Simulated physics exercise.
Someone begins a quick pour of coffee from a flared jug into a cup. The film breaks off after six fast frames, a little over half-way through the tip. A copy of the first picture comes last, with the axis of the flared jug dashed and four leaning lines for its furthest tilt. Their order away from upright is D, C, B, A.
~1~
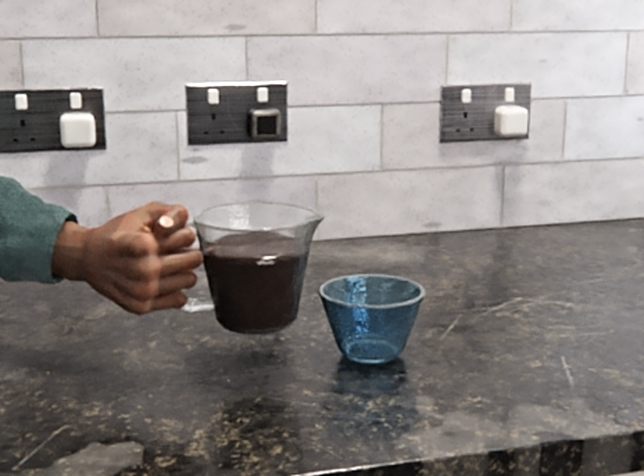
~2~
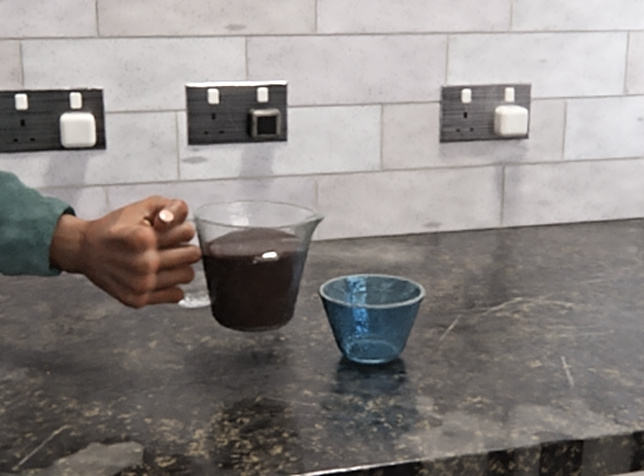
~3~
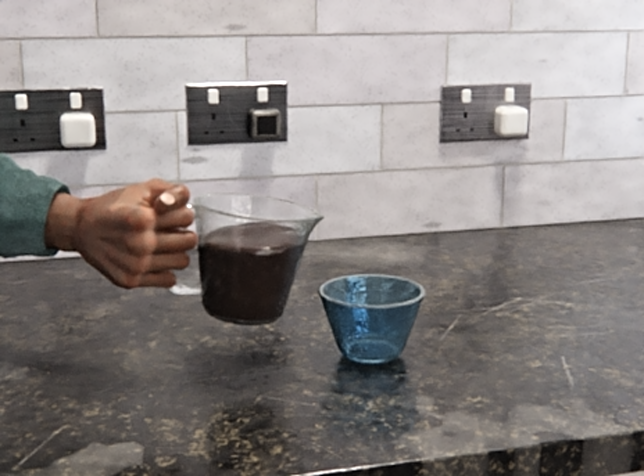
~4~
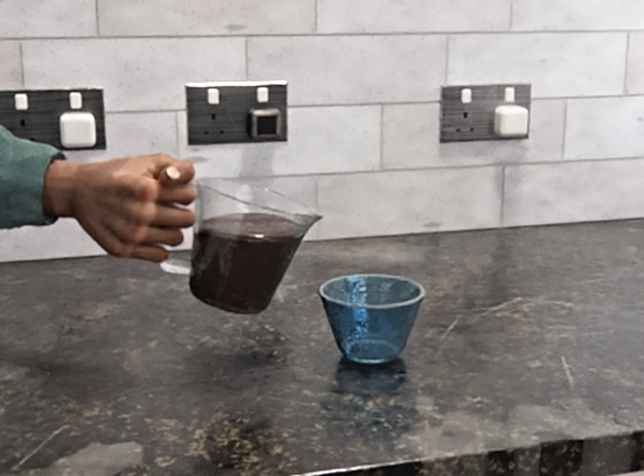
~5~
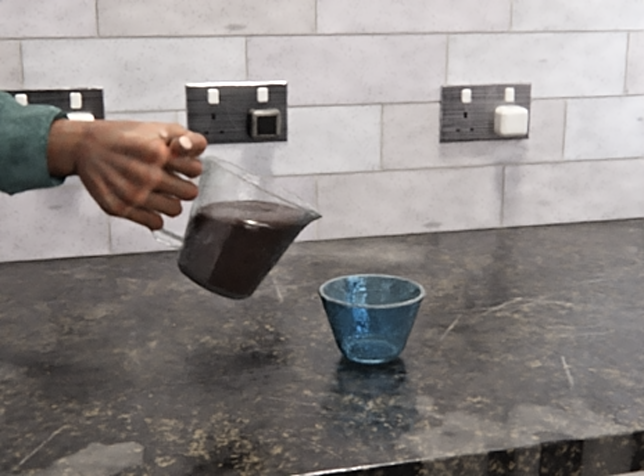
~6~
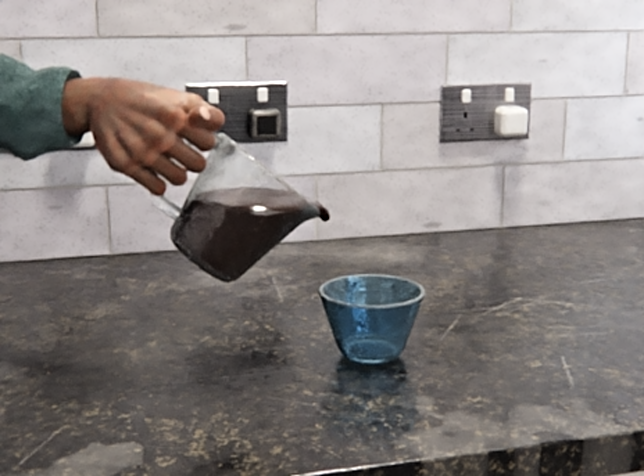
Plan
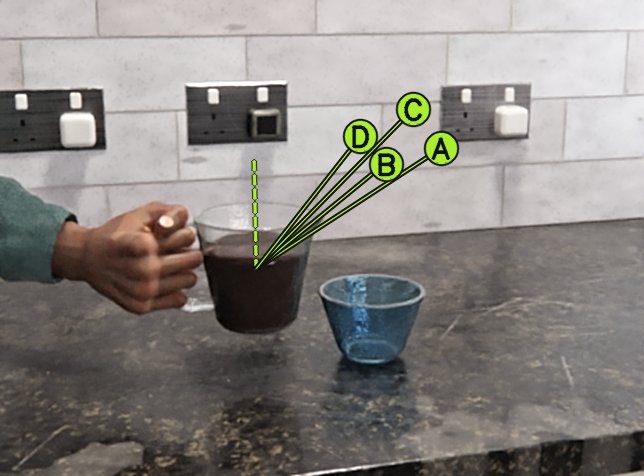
A hand in a green sleeve held a clear glass jug of dark coffee beside a small blue cup on a counter, then tilted it steadily to the right until coffee reached over the lip.
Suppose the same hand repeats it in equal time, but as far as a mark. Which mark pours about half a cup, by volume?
Choose B.
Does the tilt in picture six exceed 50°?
No, it does not.
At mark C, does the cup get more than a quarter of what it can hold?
Yes, it does.
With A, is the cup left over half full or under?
Over.
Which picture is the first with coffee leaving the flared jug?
In picture 6.
On the marked copy, A at (427, 157); B at (372, 174); C at (401, 121); D at (349, 150).
With A, the cup ends with about 69 % of what it can hold; 4 % of the coffee is spilt.
With B, the cup ends with about 50 % of what it can hold; 4 % of the coffee is spilt.
With C, the cup ends with about 33 % of what it can hold; 3 % of the coffee is spilt.
With D, the cup ends with about 20 % of what it can hold.
